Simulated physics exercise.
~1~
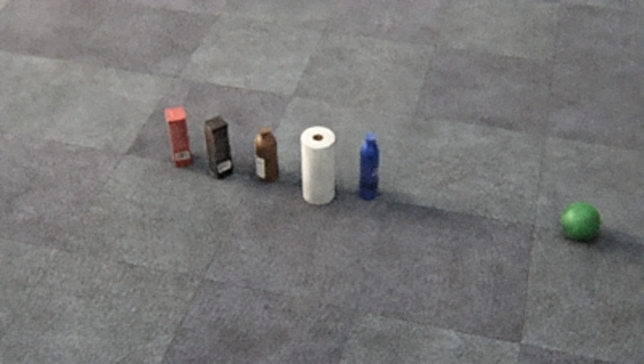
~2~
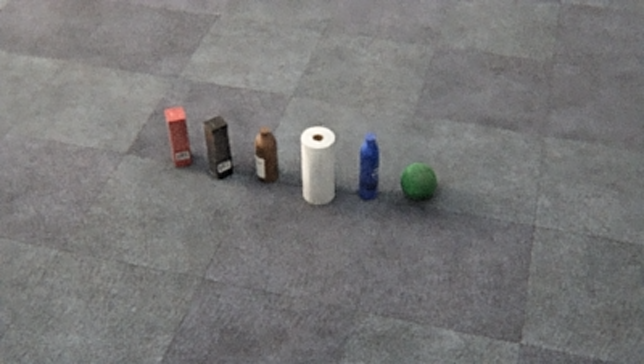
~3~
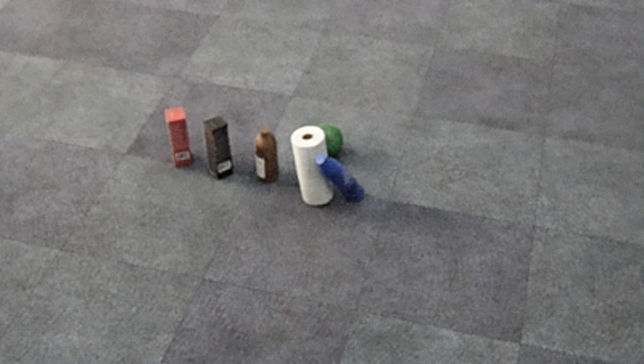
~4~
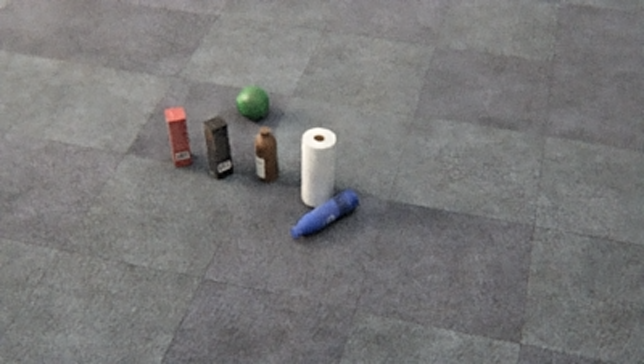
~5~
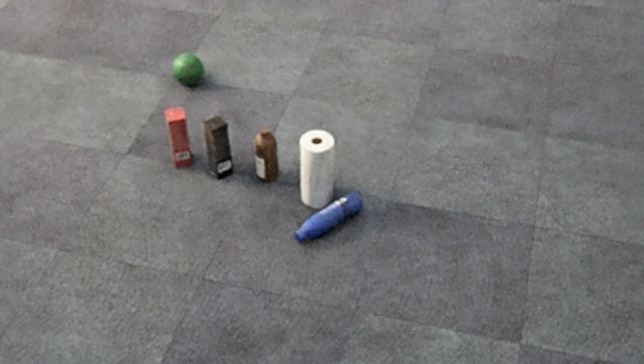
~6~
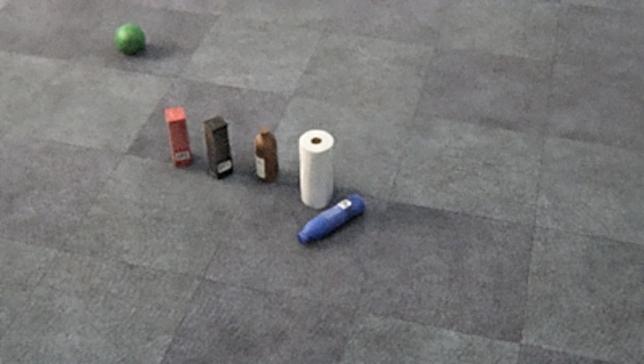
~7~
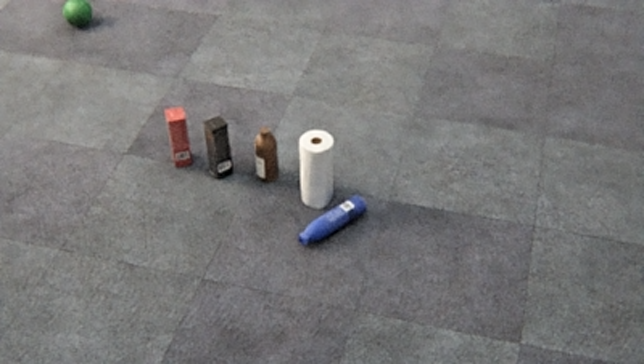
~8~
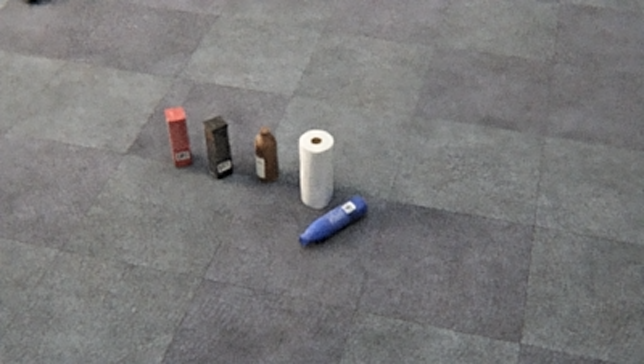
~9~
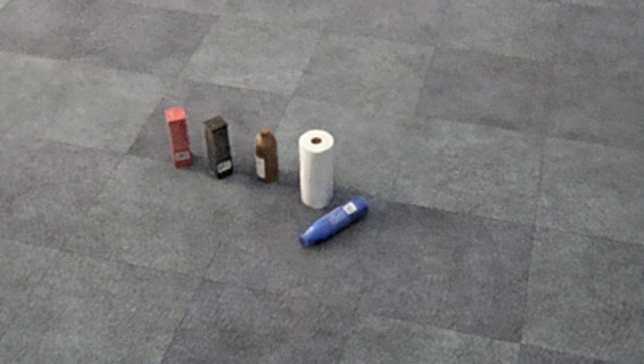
A green ball rolls in from the right across a grey carpet-tiled floor, seen from above at an angle by a still camera. Ahead of it stands a row of five things, from left to right a red carton, a black carton, a brown bottle, a white roll and a blue bottle. The ball knocks the blue bottle over against the white roll, then passes behind the row. It rolls on towards the upper left and out of view. The blue bottle ends on its side in front of the roll, while the other four remain standing.
